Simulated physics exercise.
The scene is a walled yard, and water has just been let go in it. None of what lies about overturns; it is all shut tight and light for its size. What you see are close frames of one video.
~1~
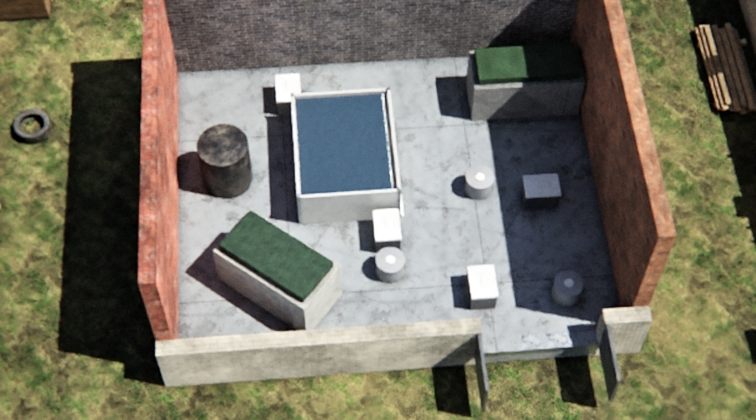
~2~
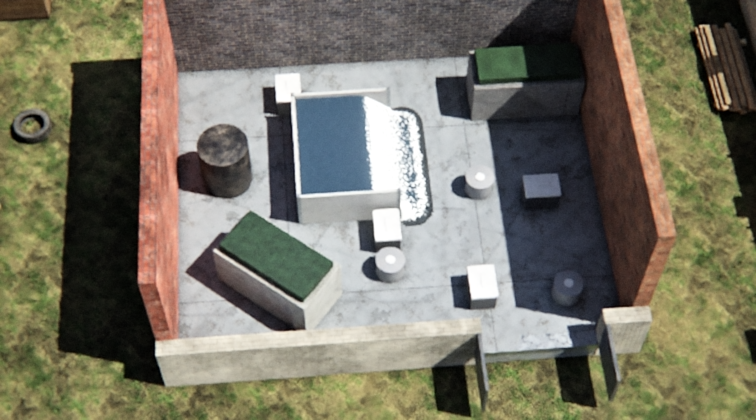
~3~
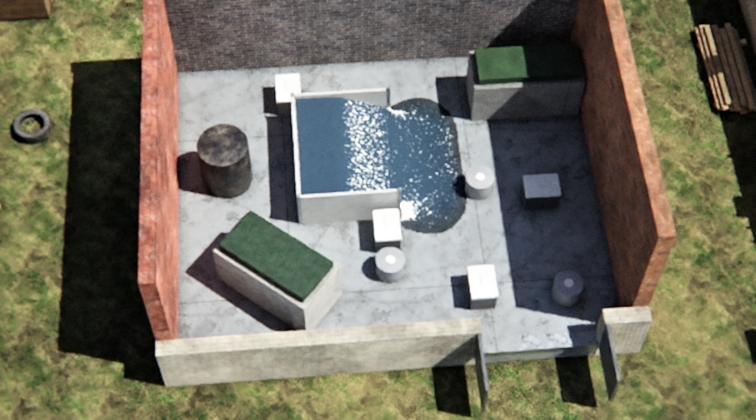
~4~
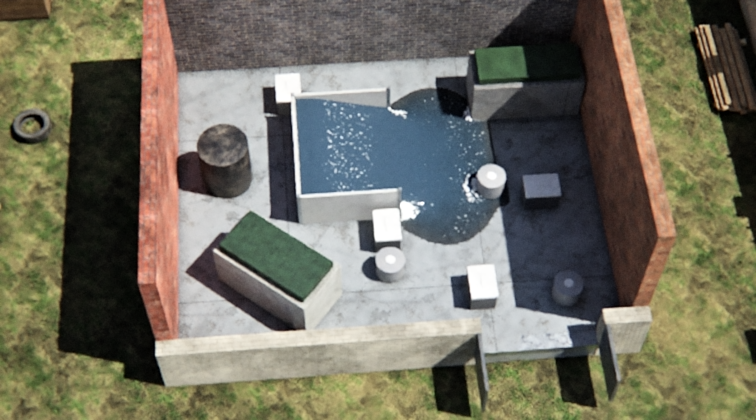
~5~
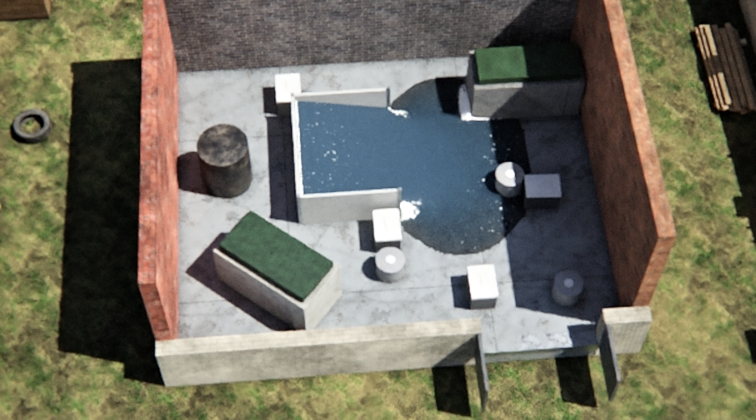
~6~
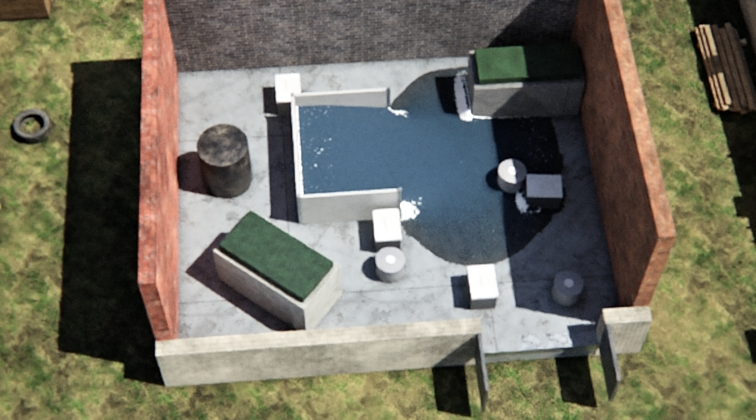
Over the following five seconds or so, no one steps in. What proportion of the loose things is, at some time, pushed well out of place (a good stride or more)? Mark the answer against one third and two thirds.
One to two thirds of them.
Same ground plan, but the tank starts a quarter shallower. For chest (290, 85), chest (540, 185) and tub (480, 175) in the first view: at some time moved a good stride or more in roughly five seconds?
Per item, in order: Missed the mark; cleared the mark; cleared the mark.
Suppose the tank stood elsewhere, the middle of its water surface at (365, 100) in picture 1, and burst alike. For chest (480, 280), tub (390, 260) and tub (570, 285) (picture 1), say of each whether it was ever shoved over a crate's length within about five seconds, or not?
Taking them in turn: Kept near its start; kept near its start; got sent well off.
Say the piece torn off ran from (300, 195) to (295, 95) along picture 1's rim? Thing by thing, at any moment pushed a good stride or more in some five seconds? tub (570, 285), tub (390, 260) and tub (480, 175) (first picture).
In turn: No, that far or more, less than that.
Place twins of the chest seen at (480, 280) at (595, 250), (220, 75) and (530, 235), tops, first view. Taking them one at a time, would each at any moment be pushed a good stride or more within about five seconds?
Result by item: Gets dislodged / stays where it is / gets dislodged.
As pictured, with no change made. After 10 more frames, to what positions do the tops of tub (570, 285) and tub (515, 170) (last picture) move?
Estimated positions: (599, 303) and (585, 158), approximately.
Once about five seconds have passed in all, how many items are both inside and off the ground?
By my count, 1.
A moment on, 1 of 7 are well off their spots; 1 afloat.
Next, 3 of 7 are well off their spots; 3 afloat.
Later, 3 of 7 are well off their spots; 1 afloat.
In the end, 3 of 7 are well off their spots, and 3 have been at some point; 1 afloat.
